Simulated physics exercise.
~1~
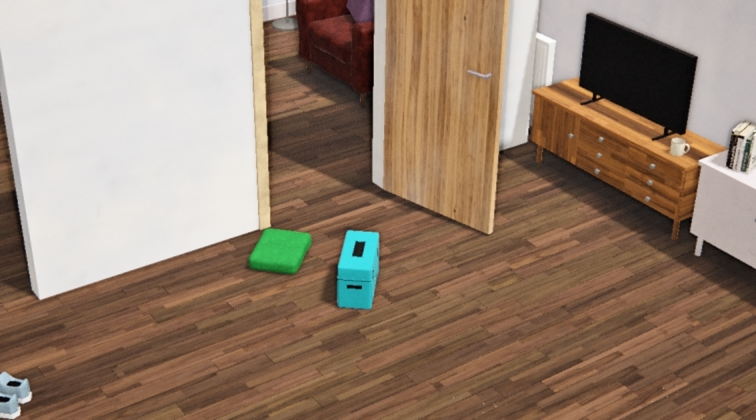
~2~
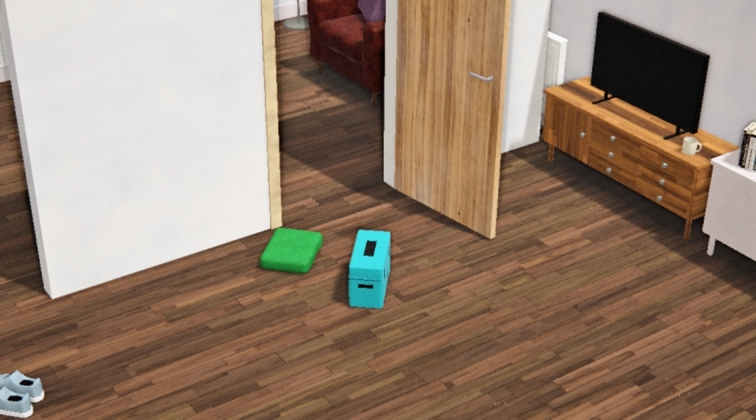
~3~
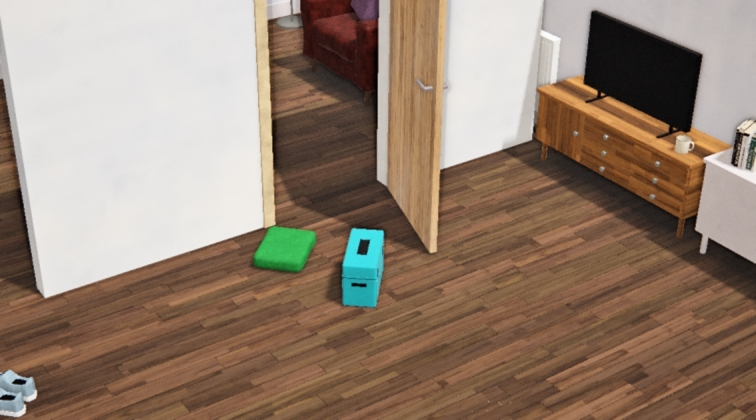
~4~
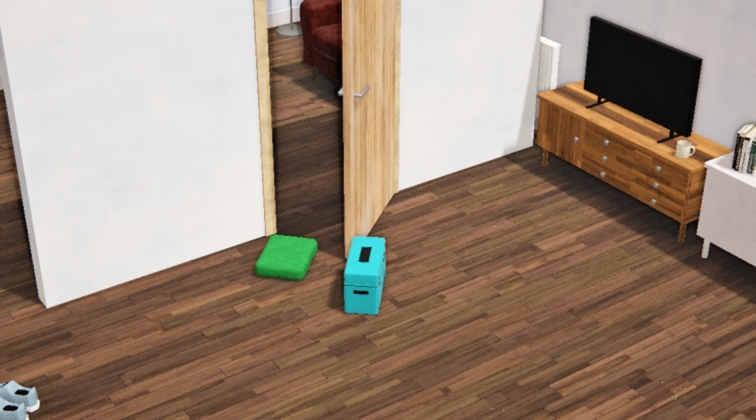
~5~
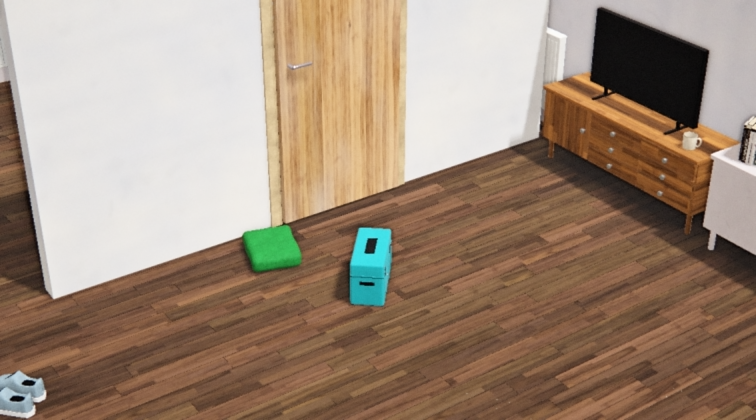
The footage shows a wooden door standing open beside a green cushion and a turquoise toolbox on a wood floor; the door swings steadily toward its frame, the cushion shifts slightly to the left, and the door ends fully shut with the toolbox still in its place.
